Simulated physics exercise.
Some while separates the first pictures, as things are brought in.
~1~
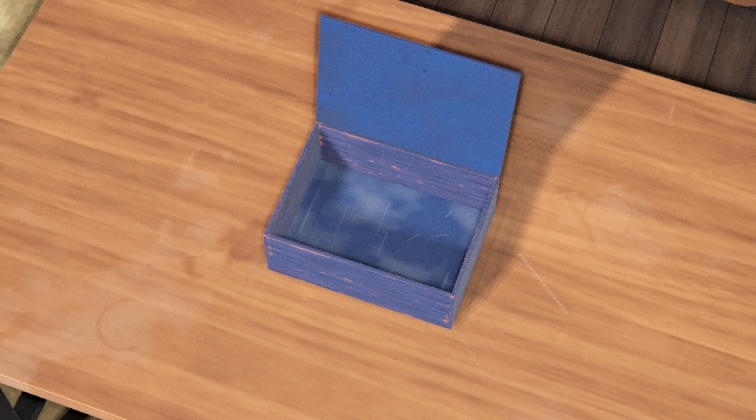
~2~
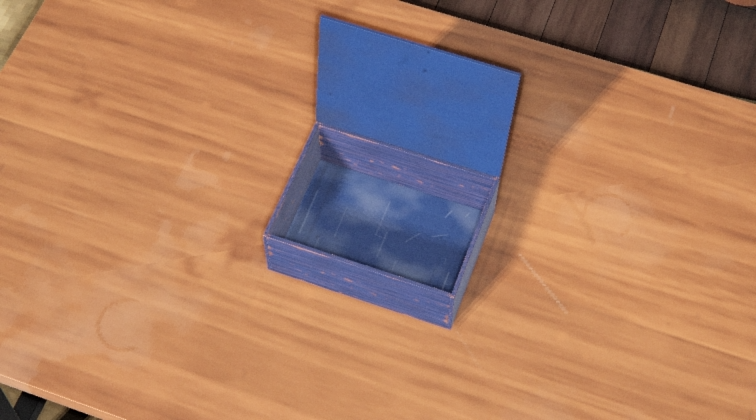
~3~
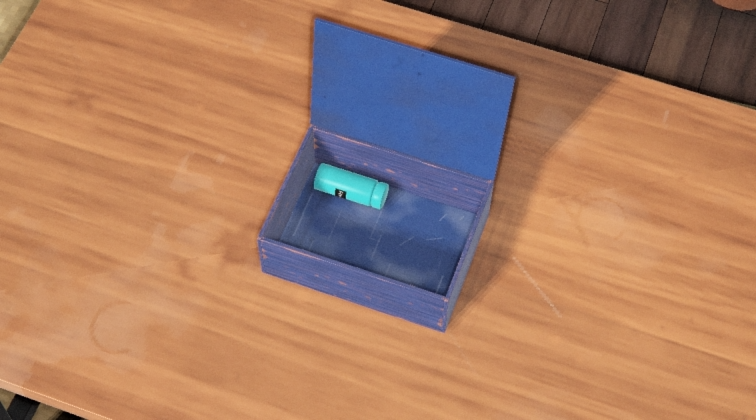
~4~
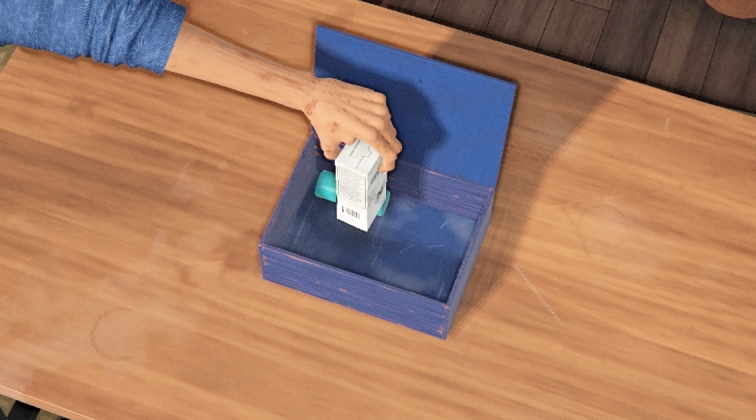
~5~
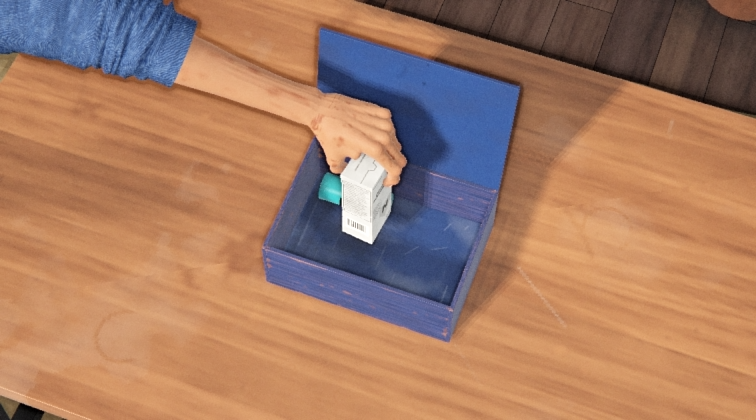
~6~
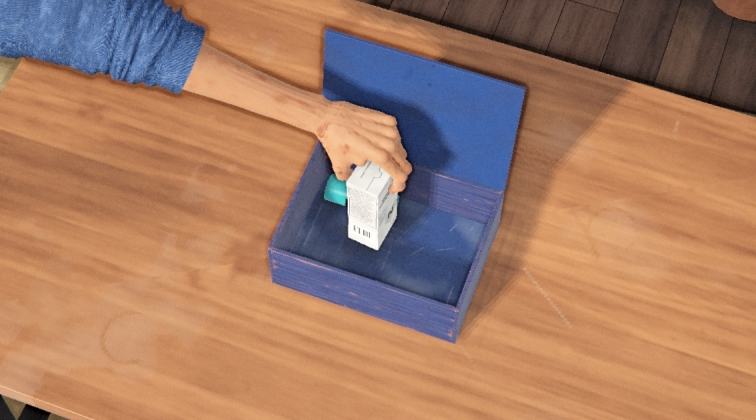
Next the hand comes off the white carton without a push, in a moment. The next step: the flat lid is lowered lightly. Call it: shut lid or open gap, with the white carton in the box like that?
Open gap.
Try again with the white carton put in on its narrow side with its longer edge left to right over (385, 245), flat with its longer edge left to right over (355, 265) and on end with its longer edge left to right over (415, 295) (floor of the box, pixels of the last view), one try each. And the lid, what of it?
With the first placement it closes properly, with the second it closes properly, and with the third it doesn't close.
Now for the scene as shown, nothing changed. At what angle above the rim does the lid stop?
Measured angle - around 40°.
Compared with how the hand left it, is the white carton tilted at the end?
By the end the white carton has kept its angle.
Then, 1.10 s on from there, lid starting down; white carton shifted about its own width near (373, 216).
Then, 1.60 s on from there, lid 63° above the rim; white carton shifted about its own width near (373, 216).
Then, 1.80 s on from there, lid 44° above the rim; white carton shifted about its own width near (373, 217).
In the end, lid 40° above the rim; moved from the start, white carton; turquoise shaker unmoved. At the end, from the last picture's camera, white carton near (371, 220).
